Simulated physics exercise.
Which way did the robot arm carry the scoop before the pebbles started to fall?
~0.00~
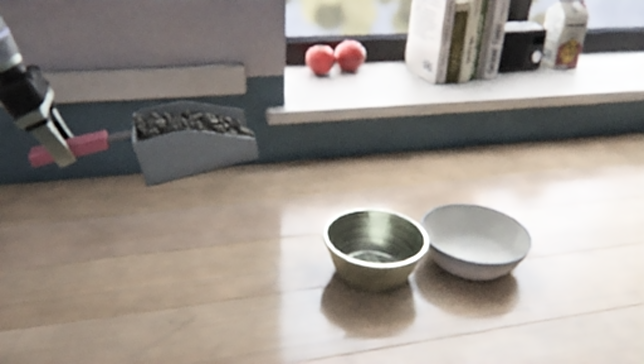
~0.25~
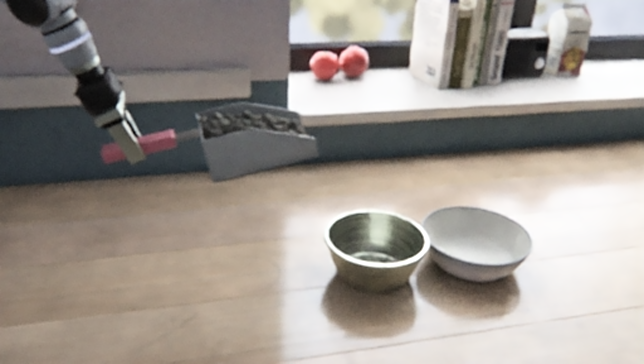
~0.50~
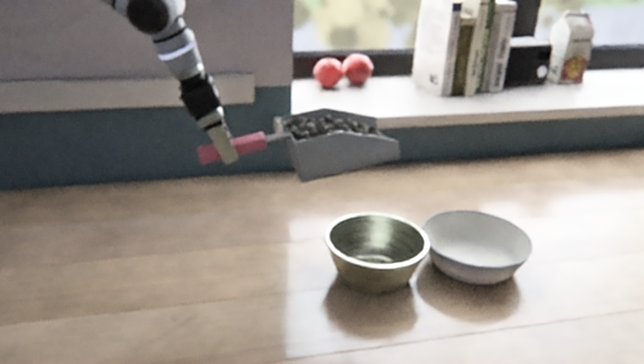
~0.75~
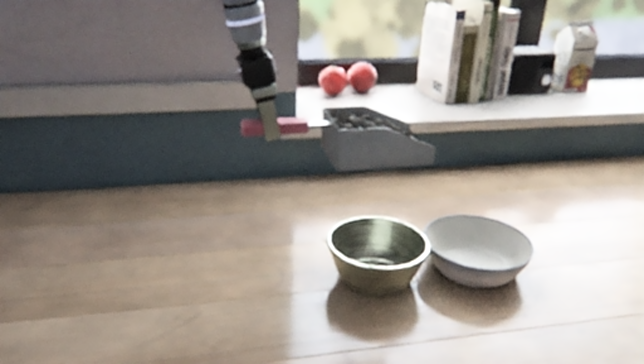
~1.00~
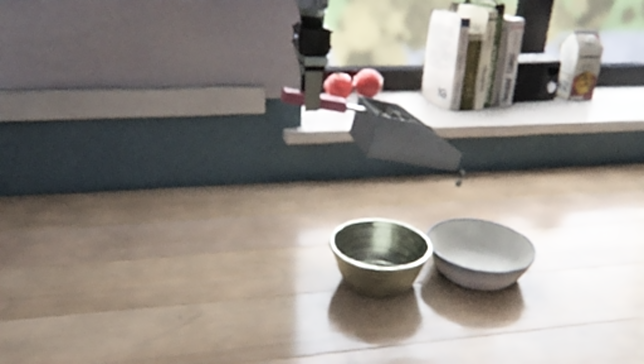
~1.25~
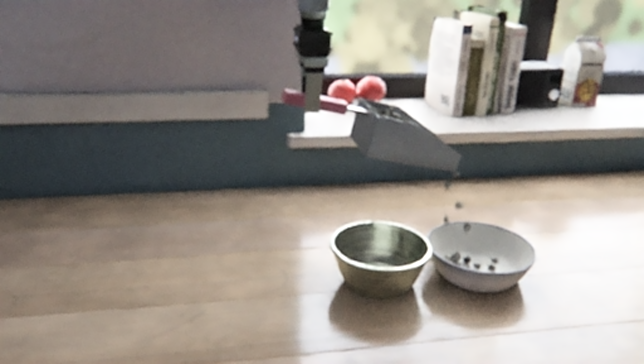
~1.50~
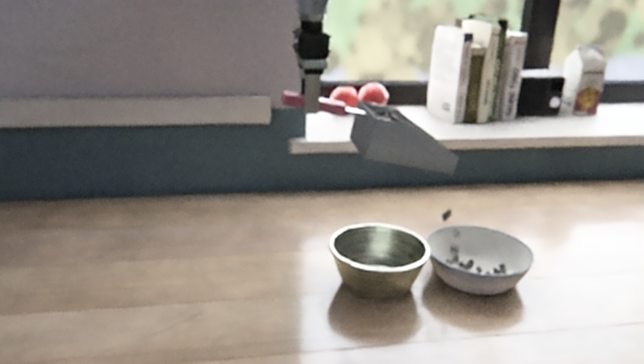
The robot arm carried the scoop to the right, toward the bowls.
